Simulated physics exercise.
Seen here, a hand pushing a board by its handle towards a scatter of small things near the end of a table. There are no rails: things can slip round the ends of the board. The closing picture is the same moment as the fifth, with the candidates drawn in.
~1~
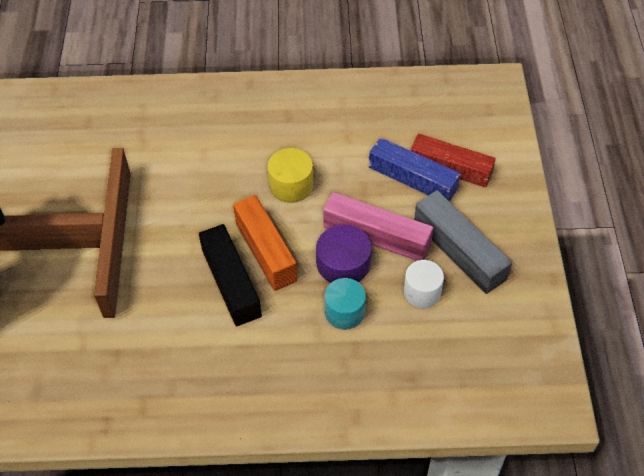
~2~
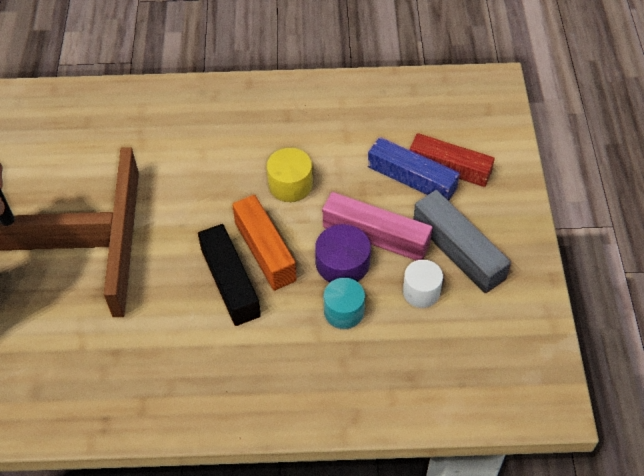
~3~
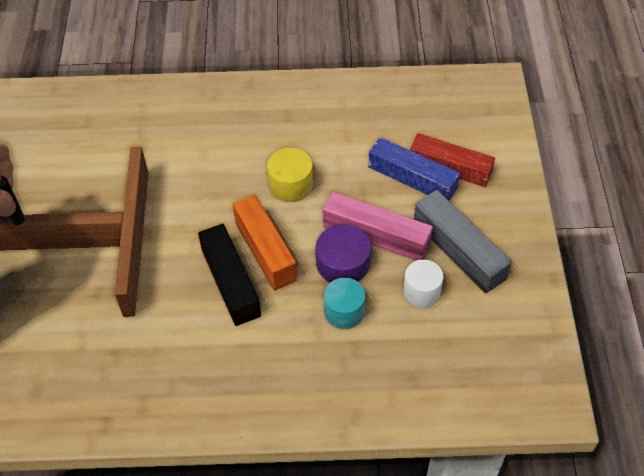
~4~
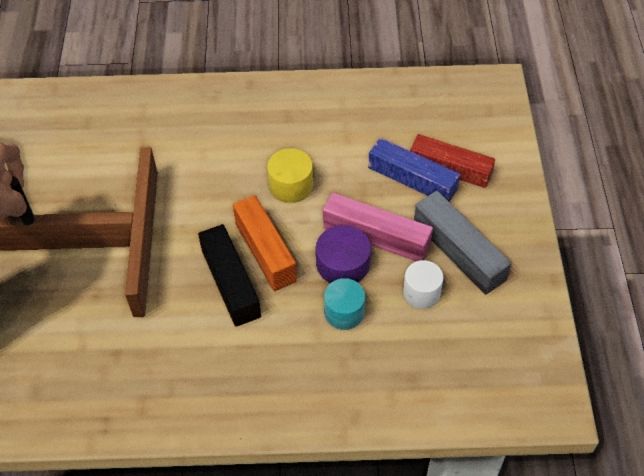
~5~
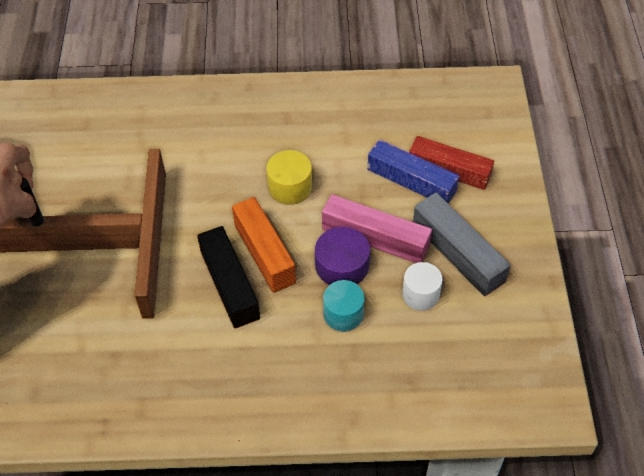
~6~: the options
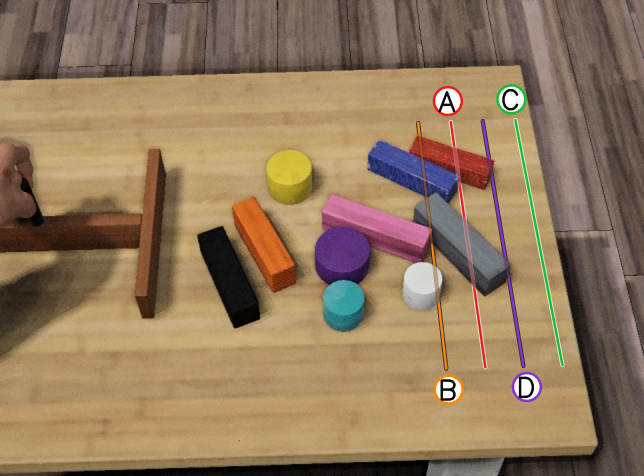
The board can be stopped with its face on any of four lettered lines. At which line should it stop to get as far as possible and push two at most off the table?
A.
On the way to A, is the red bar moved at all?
Yes.
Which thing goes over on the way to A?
The grey stick.
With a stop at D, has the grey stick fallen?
Yes.
On the marked copy, A at (467, 234); B at (431, 235); C at (537, 232); D at (501, 233).
With A. Early on, board (262, 214); black stick (284, 277); purple tin (351, 257).
Further on, board (377, 211); grey stick (503, 225); red bar (455, 158).
At the end, board (465, 208); grey stick over the edge; purple tin (563, 293); one fallen.
As for the rest, B is within the limit but short; C drops five; D drops three.
